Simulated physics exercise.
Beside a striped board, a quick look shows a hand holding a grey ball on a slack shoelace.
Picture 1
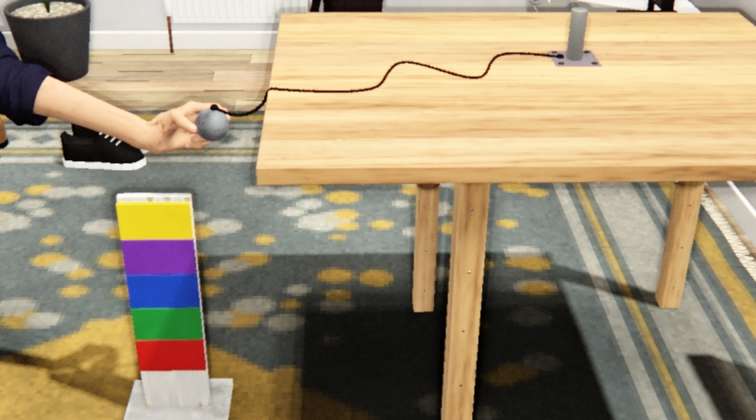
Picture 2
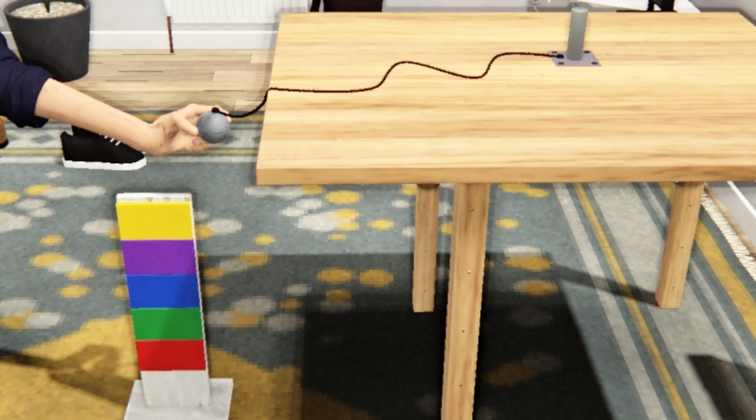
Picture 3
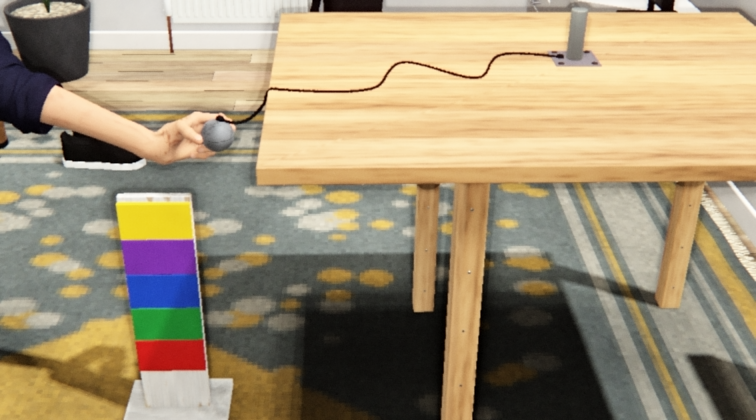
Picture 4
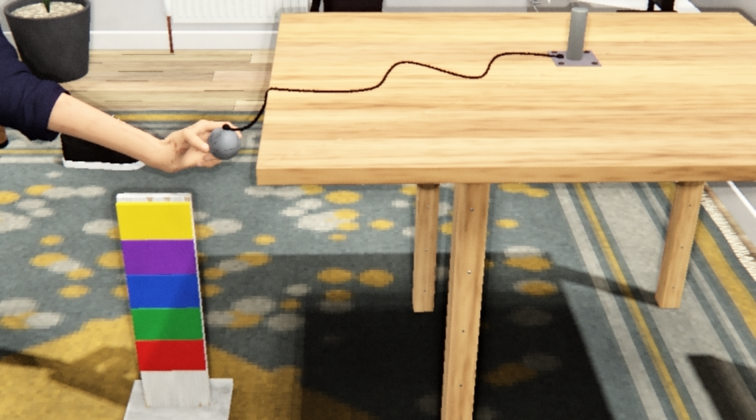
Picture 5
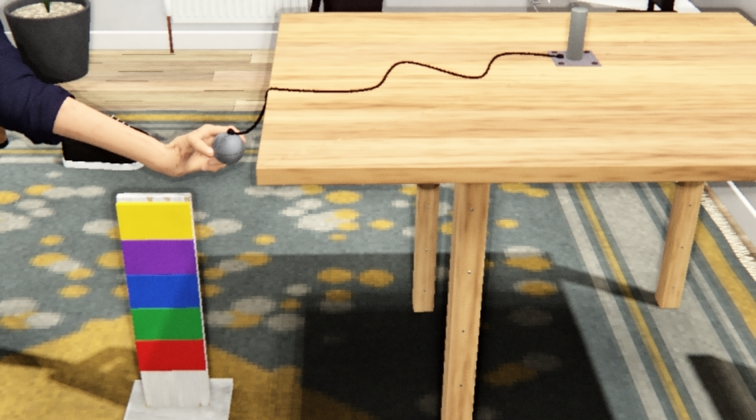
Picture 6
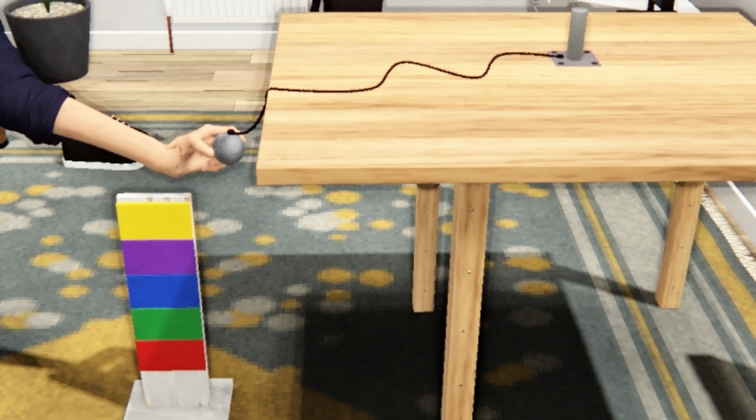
Beside a striped board, a hand lowers a grey ball on a slack shoelace slightly rightward.
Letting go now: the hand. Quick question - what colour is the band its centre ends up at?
It's the purple band.
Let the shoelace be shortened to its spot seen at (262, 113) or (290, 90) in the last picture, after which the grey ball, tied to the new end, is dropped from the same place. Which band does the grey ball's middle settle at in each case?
One after the other, yellow; higher than all five.
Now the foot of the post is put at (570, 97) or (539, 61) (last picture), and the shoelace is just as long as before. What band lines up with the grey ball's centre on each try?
Result per try, in order: Blue / blue.
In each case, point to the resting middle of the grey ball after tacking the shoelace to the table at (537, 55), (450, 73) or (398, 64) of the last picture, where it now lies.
Pixel spots, one per try: About (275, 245), (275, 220), (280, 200).
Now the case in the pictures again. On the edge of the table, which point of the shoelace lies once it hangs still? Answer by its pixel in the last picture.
About (374, 88).
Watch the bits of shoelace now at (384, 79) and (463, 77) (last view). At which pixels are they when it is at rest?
(296, 79) for the first, (419, 69) for the second.
Soon after, ball near (258, 247); level with purple.
After that, ball near (283, 248); level with purple.
In the end, ball near (273, 252); level with purple. The purple one.
